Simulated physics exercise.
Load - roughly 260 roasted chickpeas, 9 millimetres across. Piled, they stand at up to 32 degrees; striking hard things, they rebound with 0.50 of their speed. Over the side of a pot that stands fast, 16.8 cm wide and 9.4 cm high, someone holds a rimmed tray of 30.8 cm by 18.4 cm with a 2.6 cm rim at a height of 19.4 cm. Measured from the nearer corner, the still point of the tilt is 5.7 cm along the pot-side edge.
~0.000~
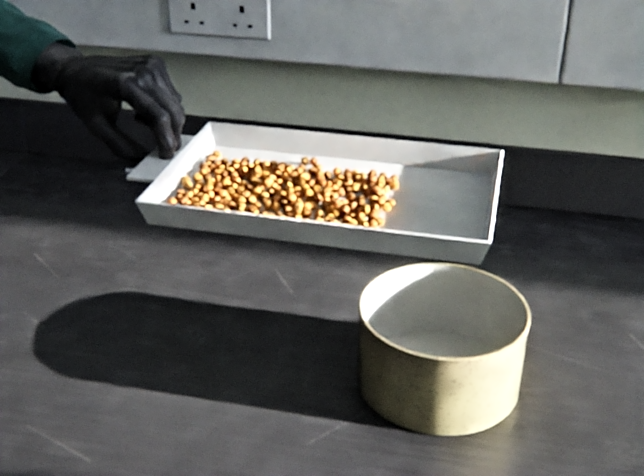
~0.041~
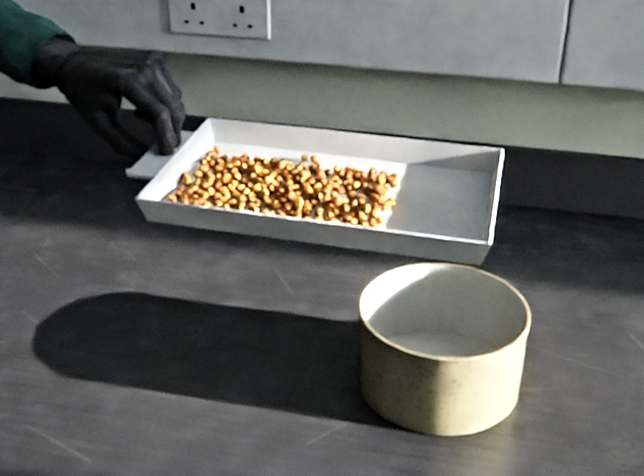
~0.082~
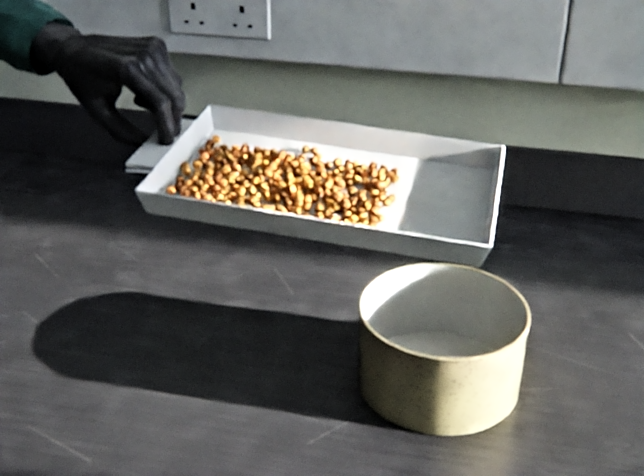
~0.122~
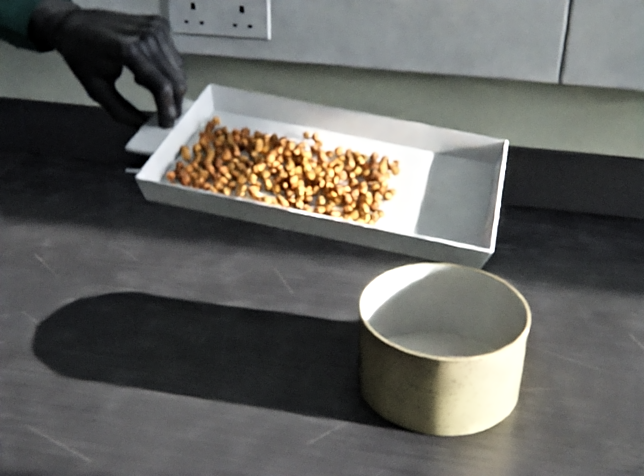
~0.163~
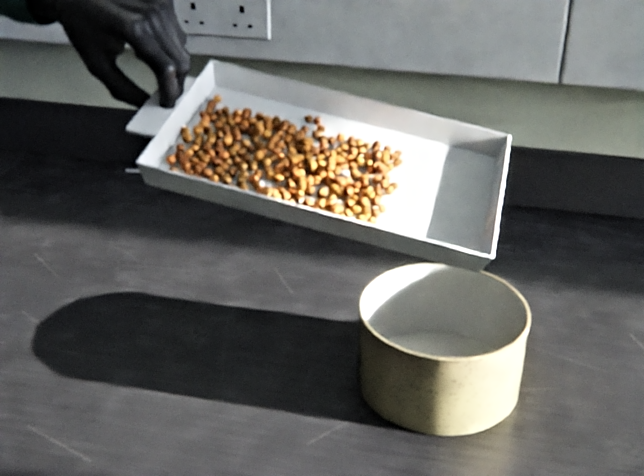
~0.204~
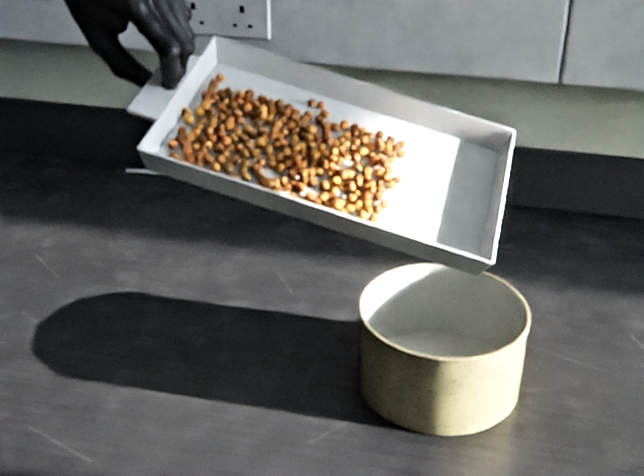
A white rimmed tray of golden-brown roasted chickpeas sits above a dark, scratched worktop, seen from slightly above in a sunlit kitchen with grey panels and a wall socket behind. A black-gloved hand in a green sleeve grips its left end, and a cream round pot stands below right, casting a long shadow leftward. The hand raises that end increasingly quickly, slanting the tray down rightward, while the camera stays still.
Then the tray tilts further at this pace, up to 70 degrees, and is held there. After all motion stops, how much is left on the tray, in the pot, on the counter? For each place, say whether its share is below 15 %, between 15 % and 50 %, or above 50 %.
Result: Tray: It will be a sizable minority, pot: It will be a small minority, counter: It will be a majority.
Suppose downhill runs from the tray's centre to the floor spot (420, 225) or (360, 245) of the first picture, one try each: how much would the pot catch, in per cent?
The share comes to about 0 in a hundred, then about 0 in a hundred.
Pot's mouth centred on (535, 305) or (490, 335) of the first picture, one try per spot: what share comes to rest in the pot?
0 and 60 %.
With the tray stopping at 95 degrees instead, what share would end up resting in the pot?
Around 10 per cent, then.
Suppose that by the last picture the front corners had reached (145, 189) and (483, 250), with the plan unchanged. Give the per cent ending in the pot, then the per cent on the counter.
Pot: 0, counter: 25.
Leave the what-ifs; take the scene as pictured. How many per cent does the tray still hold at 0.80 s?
Value: About 50%.
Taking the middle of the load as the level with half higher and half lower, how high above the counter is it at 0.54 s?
Median height: Approx. 26 cm.
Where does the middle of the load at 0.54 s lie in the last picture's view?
Load centre: About (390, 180) px.
Then, at 0.41 s, tilt 46 degrees; the tray holds 100 %, the pot 0 %.
Then, at 0.54 s, tilt 63 degrees; the tray holds 100 %, the pot 0 %.
After 0.80 s, tilt 70 degrees; the tray holds 50 %, the pot 0 %.
In the end, at 1.8 s, tray 25 %, pot 0 %, counter 75 %.
